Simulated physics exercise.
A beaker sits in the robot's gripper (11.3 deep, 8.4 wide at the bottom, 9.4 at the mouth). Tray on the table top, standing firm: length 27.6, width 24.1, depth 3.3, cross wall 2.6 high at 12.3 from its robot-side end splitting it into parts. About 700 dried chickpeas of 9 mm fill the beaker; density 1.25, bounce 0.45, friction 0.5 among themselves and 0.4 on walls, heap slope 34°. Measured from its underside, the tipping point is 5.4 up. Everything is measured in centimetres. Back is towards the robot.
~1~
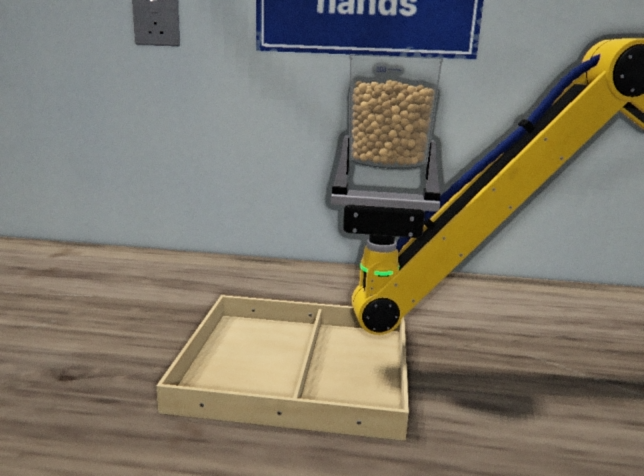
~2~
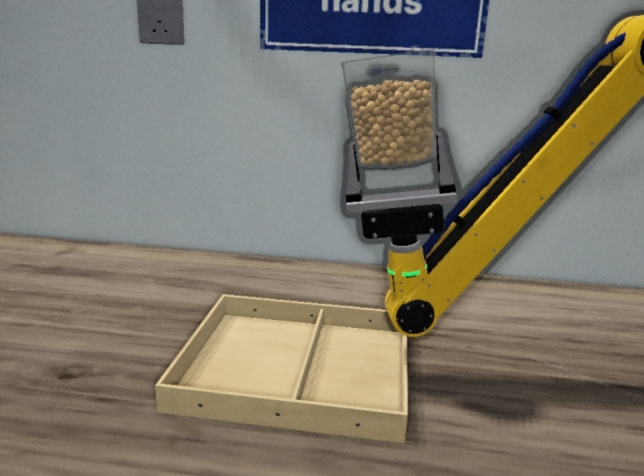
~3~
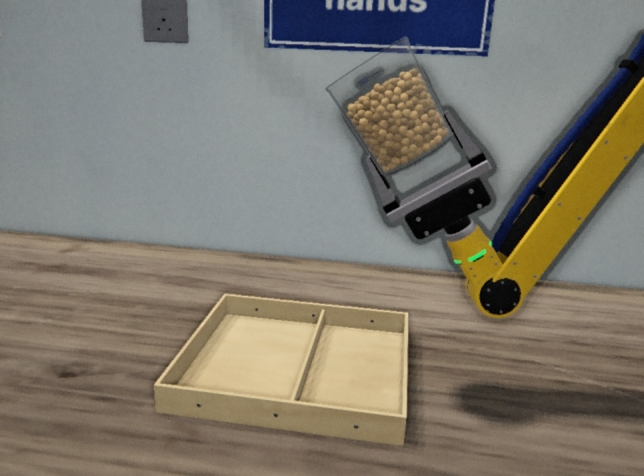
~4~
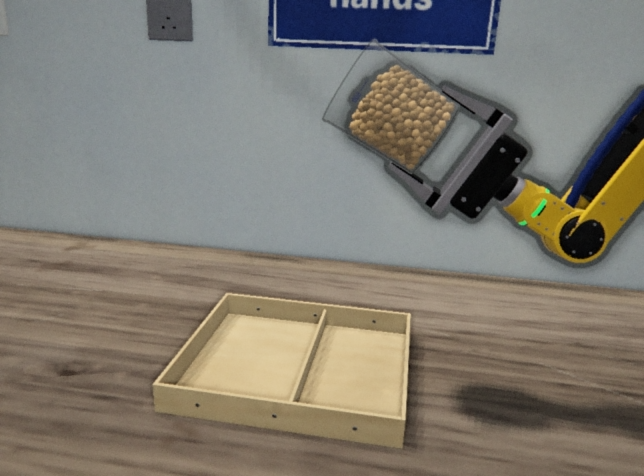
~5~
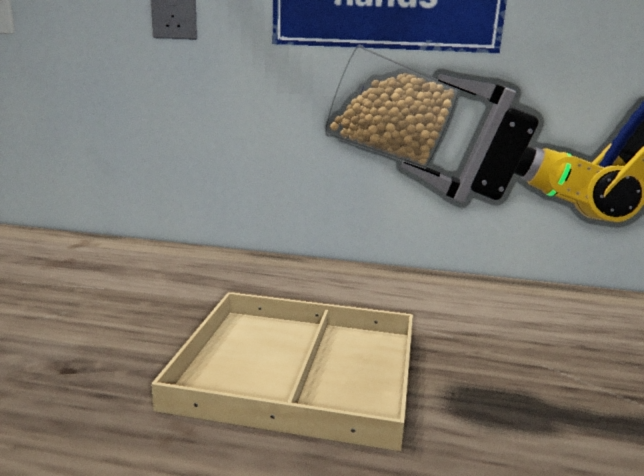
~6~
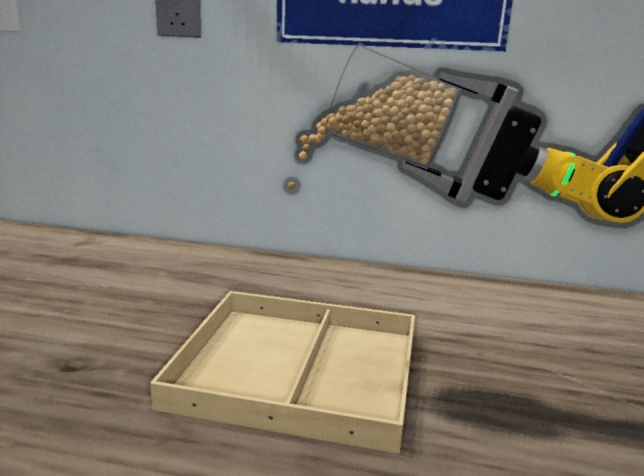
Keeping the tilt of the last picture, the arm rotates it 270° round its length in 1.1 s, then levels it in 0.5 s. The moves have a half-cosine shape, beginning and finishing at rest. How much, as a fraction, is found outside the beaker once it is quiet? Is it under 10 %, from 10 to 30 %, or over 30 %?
From 10 to 30 %.
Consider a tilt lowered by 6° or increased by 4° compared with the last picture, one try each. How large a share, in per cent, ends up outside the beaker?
I'd expect some 5 per cent, then some 25 per cent.
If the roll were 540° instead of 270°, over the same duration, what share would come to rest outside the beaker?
Roughly 15 percent, then.
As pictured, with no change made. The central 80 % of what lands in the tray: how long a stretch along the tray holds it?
Spread length: Close to 12 cm.
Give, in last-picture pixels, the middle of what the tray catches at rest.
Around (246, 371).
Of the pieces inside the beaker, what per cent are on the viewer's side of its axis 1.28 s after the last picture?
Something like 60 per cent, give or take.
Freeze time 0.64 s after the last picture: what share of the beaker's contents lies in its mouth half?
About 35 %.
Then, 0.64 s on, tipped 73°, highest piece 37 above the table; 659 in the beaker, 25 in the far-side part, 1 on the table or floor, 20 in flight or on a rim.
Then, 1.28 s on, tipped 52°, highest piece 36 above the table; 590 in the beaker, 103 in the far-side part, 2 on the table or floor, 1 in the robot-side part, 9 in flight or on a rim.
Then, 1.80 s on, upright, highest piece 39 above the table; 587 in the beaker, 115 in the far-side part, 2 on the table or floor, 1 in the robot-side part.
Then, 2.50 s on, upright, highest piece 38 above the table; 587 in the beaker, 115 in the far-side part, 2 on the table or floor, 1 in the robot-side part.
In the end, 587 in the beaker, 115 in the far-side part, 2 on the table or floor, 1 in the robot-side part. That is 17 % outside the beaker.
